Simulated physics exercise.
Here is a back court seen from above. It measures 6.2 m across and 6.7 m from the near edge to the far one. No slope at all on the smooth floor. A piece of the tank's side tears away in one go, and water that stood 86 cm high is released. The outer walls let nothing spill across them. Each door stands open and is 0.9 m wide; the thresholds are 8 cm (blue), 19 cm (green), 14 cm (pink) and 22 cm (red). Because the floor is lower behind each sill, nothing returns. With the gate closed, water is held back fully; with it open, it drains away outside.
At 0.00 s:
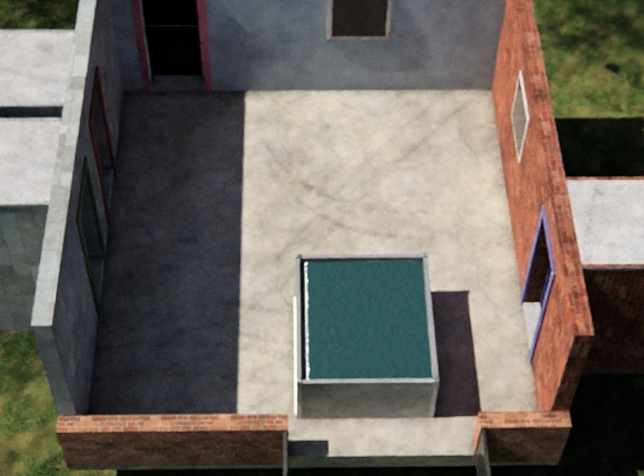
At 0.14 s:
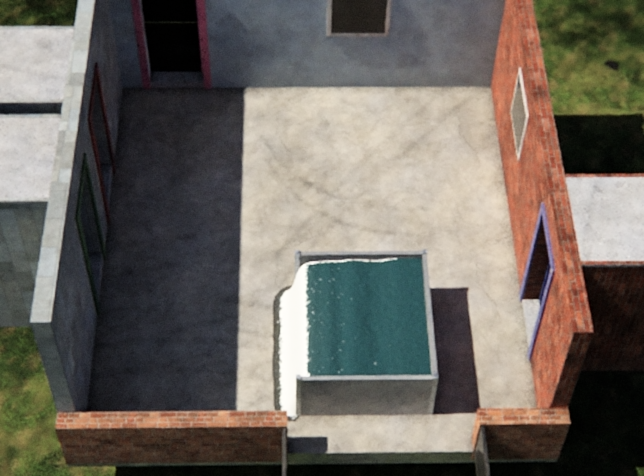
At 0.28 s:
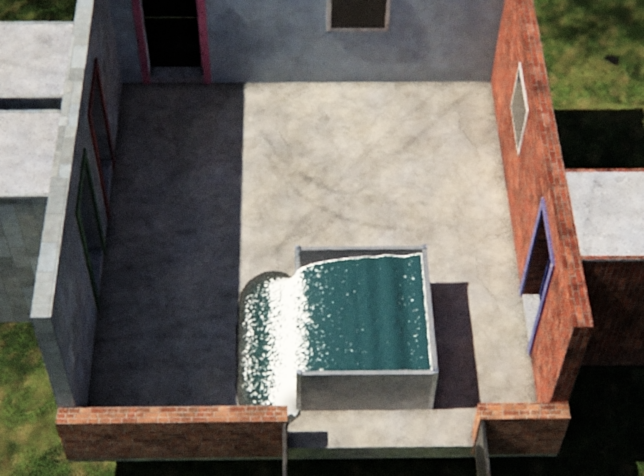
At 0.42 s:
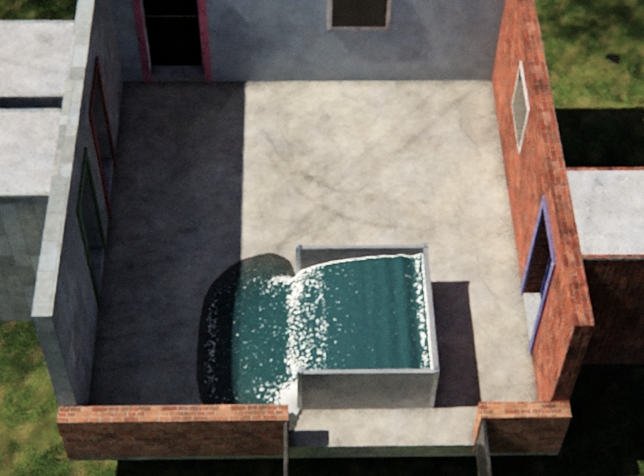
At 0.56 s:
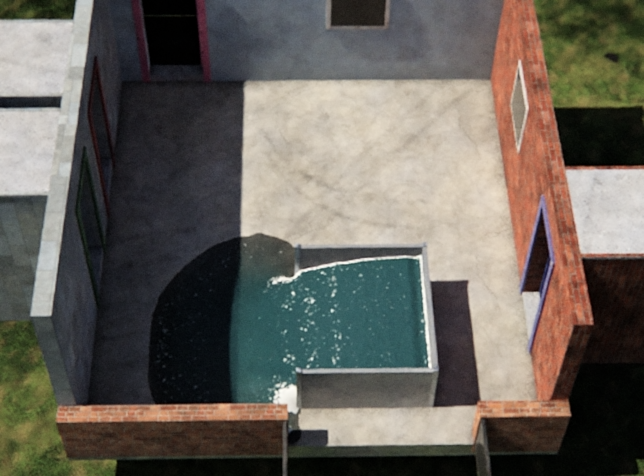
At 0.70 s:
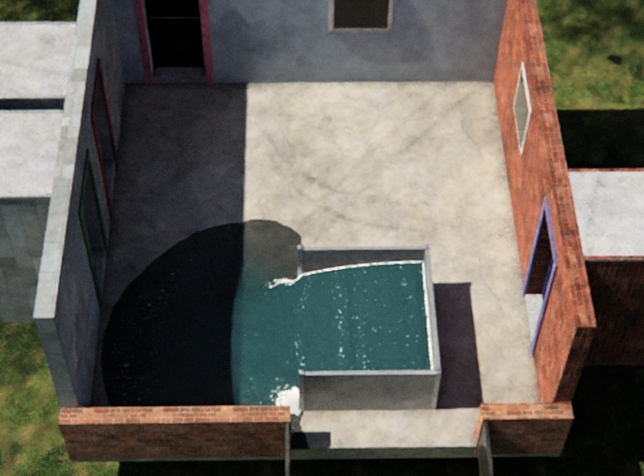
In a walled court seen from above, the left side of a square tank gave way and greenish water poured out, foaming white at first, then spread in a wide, dark curve across the floor.
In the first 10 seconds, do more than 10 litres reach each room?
As I see it, at the blue door the water let in will remain short of the limit, at the green door the water let in will surpass the limit, at the pink door the water let in will surpass the limit, at the red door the water let in will remain short of the limit.
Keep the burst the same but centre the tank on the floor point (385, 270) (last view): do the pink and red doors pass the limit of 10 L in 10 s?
So the pink door tops the limit and the red door tops the limit.
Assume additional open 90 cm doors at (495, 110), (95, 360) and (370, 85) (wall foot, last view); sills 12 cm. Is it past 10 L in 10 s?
In turn: Past it, over, under.
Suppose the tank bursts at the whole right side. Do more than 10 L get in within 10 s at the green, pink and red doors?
Here's how it goes: Green falls short, pink falls short, red falls short.
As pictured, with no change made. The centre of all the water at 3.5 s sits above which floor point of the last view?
Balance point at about (206, 287).
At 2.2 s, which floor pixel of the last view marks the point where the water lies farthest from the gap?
Point: Roughly (124, 106) in the last view.
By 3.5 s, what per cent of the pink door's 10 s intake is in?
Share by then: ~ 15 %.
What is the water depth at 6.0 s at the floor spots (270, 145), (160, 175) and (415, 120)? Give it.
Spot one 6 cm, spot two 6 cm, spot three 7 cm.
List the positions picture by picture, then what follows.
Still water, 86 cm deep, in the tank at (364, 319), in the first frame.
Water pours out at (300, 340) and has run 1.1 m, to a hidden place; typically 7 cm deep outside, 86 cm at the tank's back, in the second frame.
Water pours out at (300, 336) and has run 1.3 m, to a hidden place; typically 15 cm deep outside, 82 cm at the tank's back, in the third frame.
Water pours out at (301, 336) and has run 1.6 m, to (246, 264); typically 13 cm deep outside, 74 cm at the tank's back, in the fourth frame.
The front is at (159, 397), 2.1 m from the gap at (300, 336); 5.7 m2 of floor is under water; 73 cm left at the back of the tank, in the fifth frame.
Water pours out at (303, 338) and has run 2.8 m, to (108, 370); typically 9 cm deep outside, 68 cm at the tank's back, in the sixth frame.
After 1.4 s water covers 30 % of the floor and is deepest (60 cm) near (90, 423); blue door not reached, green door 35 cm at the sill, 24 L in, pink door not reached, red door 5 cm at the sill, 0 L in.
After 2.2 s water covers 35 % of the floor and is deepest (46 cm) near (88, 434); blue door not reached, green door 34 cm at the sill, 85 L in, pink door not reached, red door 18 cm at the sill, 0 L in.
After 3.5 s water covers 45 % of the floor and is deepest (30 cm) near (125, 90); blue door not reached, green door 20 cm at the sill, 126 L in, pink door 25 cm at the sill, 19 L in, red door 13 cm at the sill, 0 L in.
After 6.0 s water covers 75 % of the floor and is deepest (23 cm) near (491, 88); blue door not reached, green door 7 cm at the sill, 128 L in, pink door 17 cm at the sill, 109 L in, red door 6 cm at the sill, 0 L in.
After 10.0 s water covers 95 % of the floor and is deepest (12 cm) near (540, 429); blue door 4 cm at the sill, 0 L in, green door 5 cm at the sill, 128 L in, pink door 7 cm at the sill, 114 L in, red door 7 cm at the sill, 0 L in.
